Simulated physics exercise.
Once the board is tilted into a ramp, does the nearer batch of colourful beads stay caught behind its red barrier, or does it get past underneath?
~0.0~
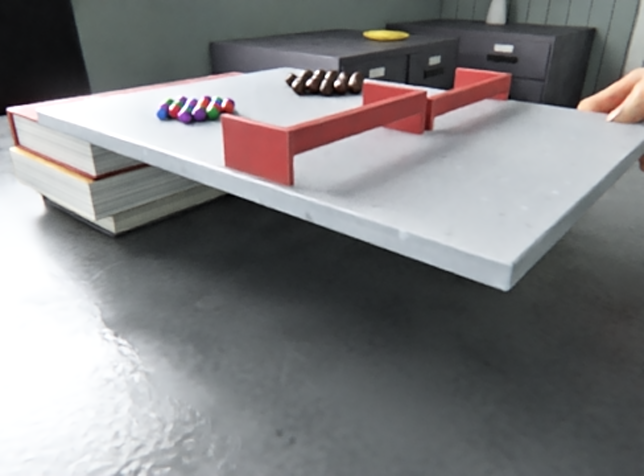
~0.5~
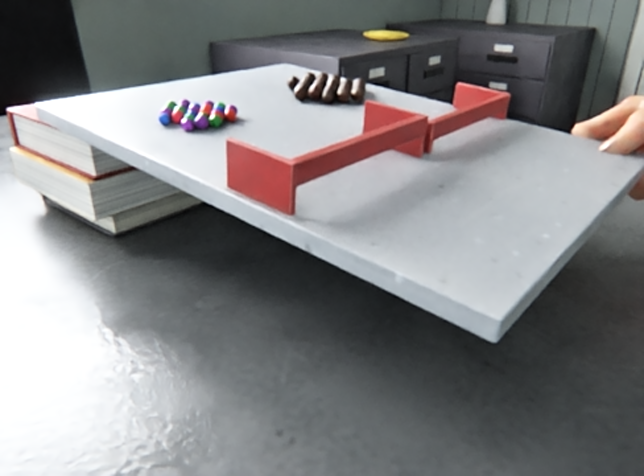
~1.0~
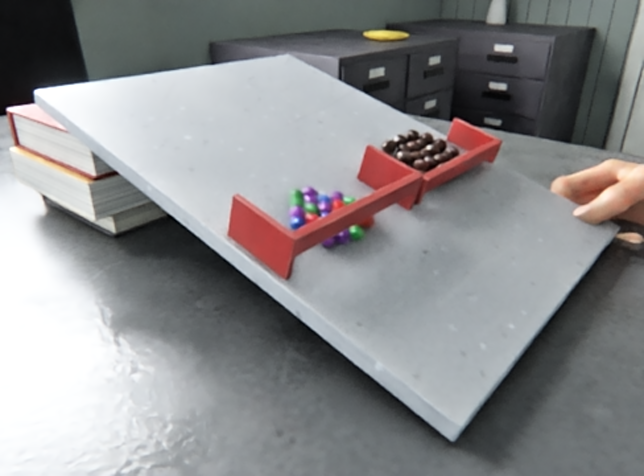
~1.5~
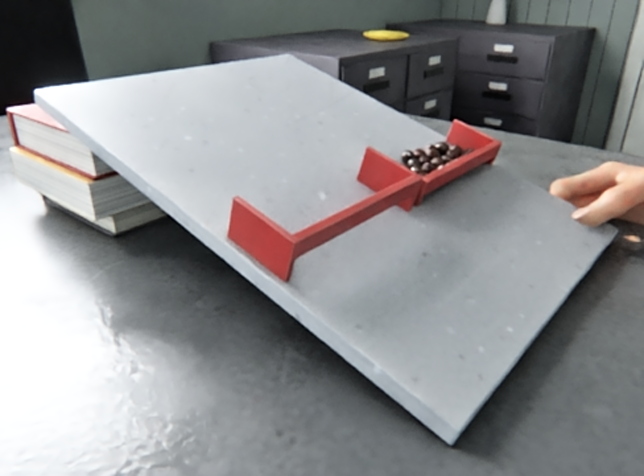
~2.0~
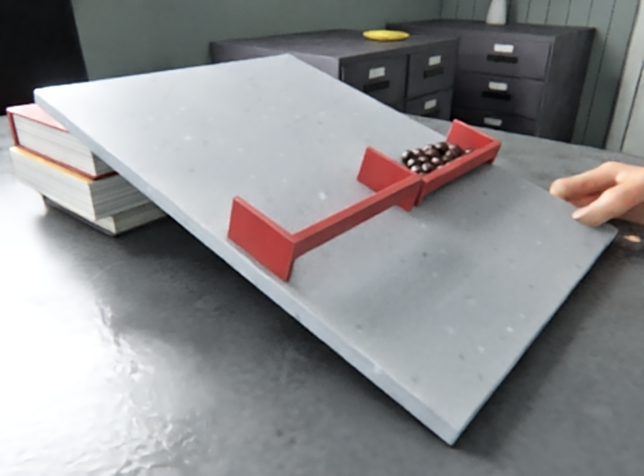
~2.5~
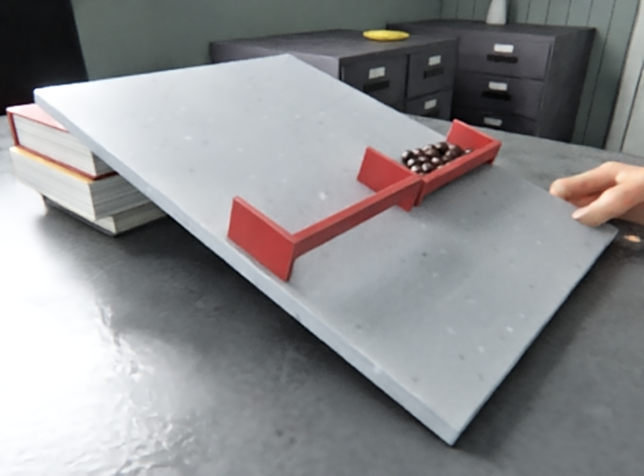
The colourful beads pass beneath the nearer red barrier and leave the board, while the dark balls lodge against the farther one.
